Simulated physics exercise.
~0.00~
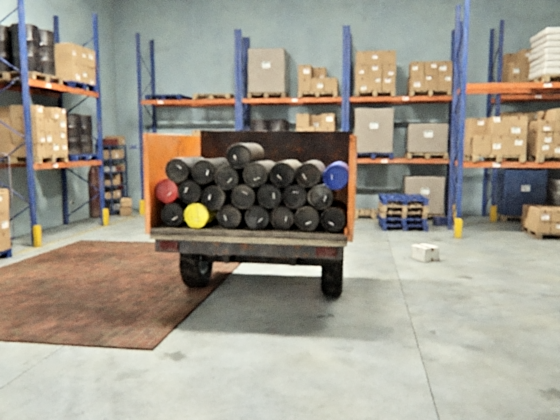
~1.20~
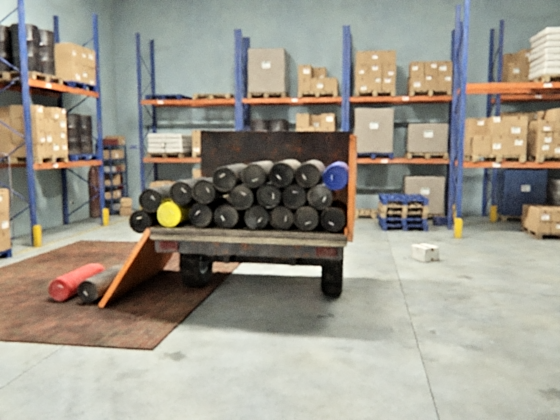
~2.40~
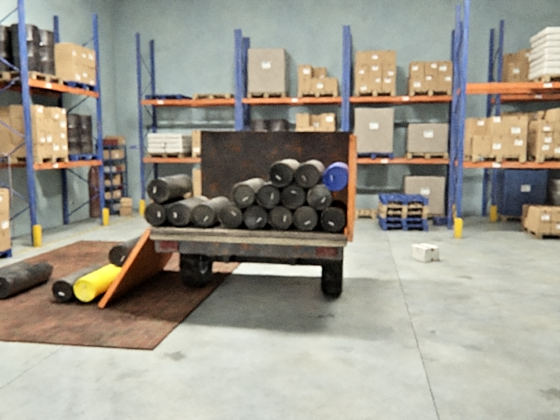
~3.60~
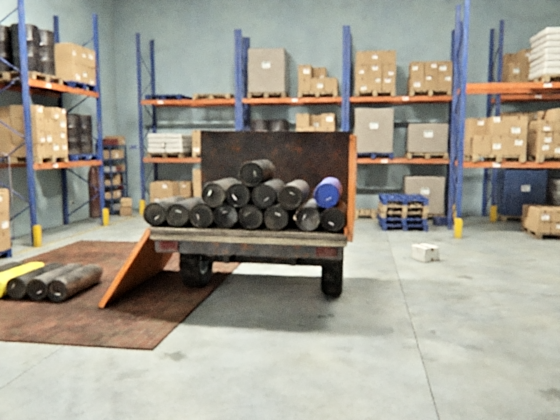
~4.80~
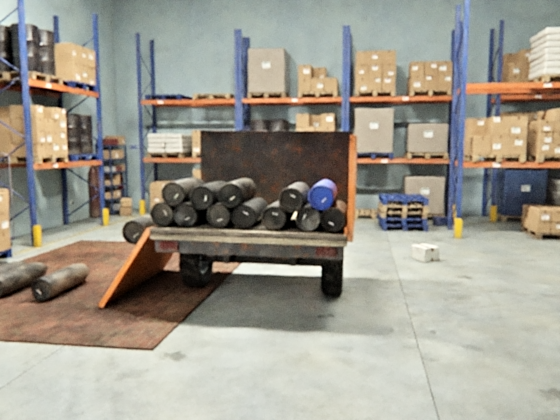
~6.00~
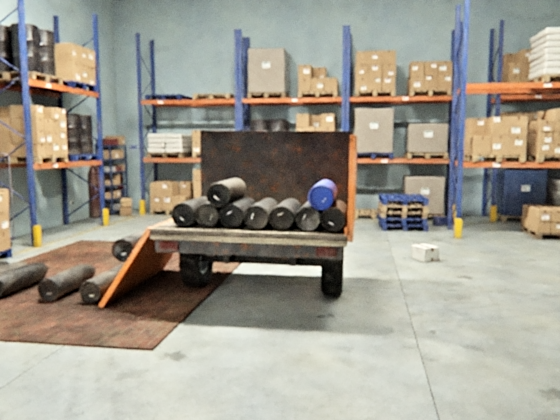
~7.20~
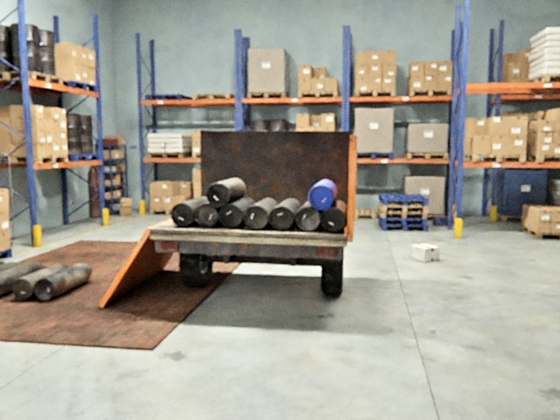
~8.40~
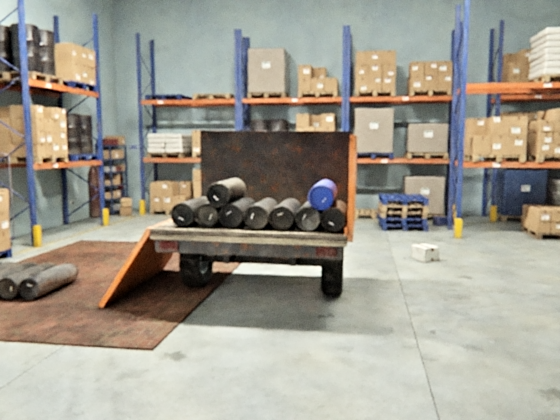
A stack of mostly black cylinders, with a red, a yellow and a blue one among them, sits on a small trailer in a warehouse until its left side drops open into a ramp. The red cylinder reaches the reddish floor first with a black one, and the yellow follows down the left side. More black cylinders spill after them, rolling away to the left as the pile shrinks. The blue one shifts a little left and down, then settles. At the end, a low row stays on the deck with one black cylinder and the blue resting on top, while a few black ones lie on the floor at left.
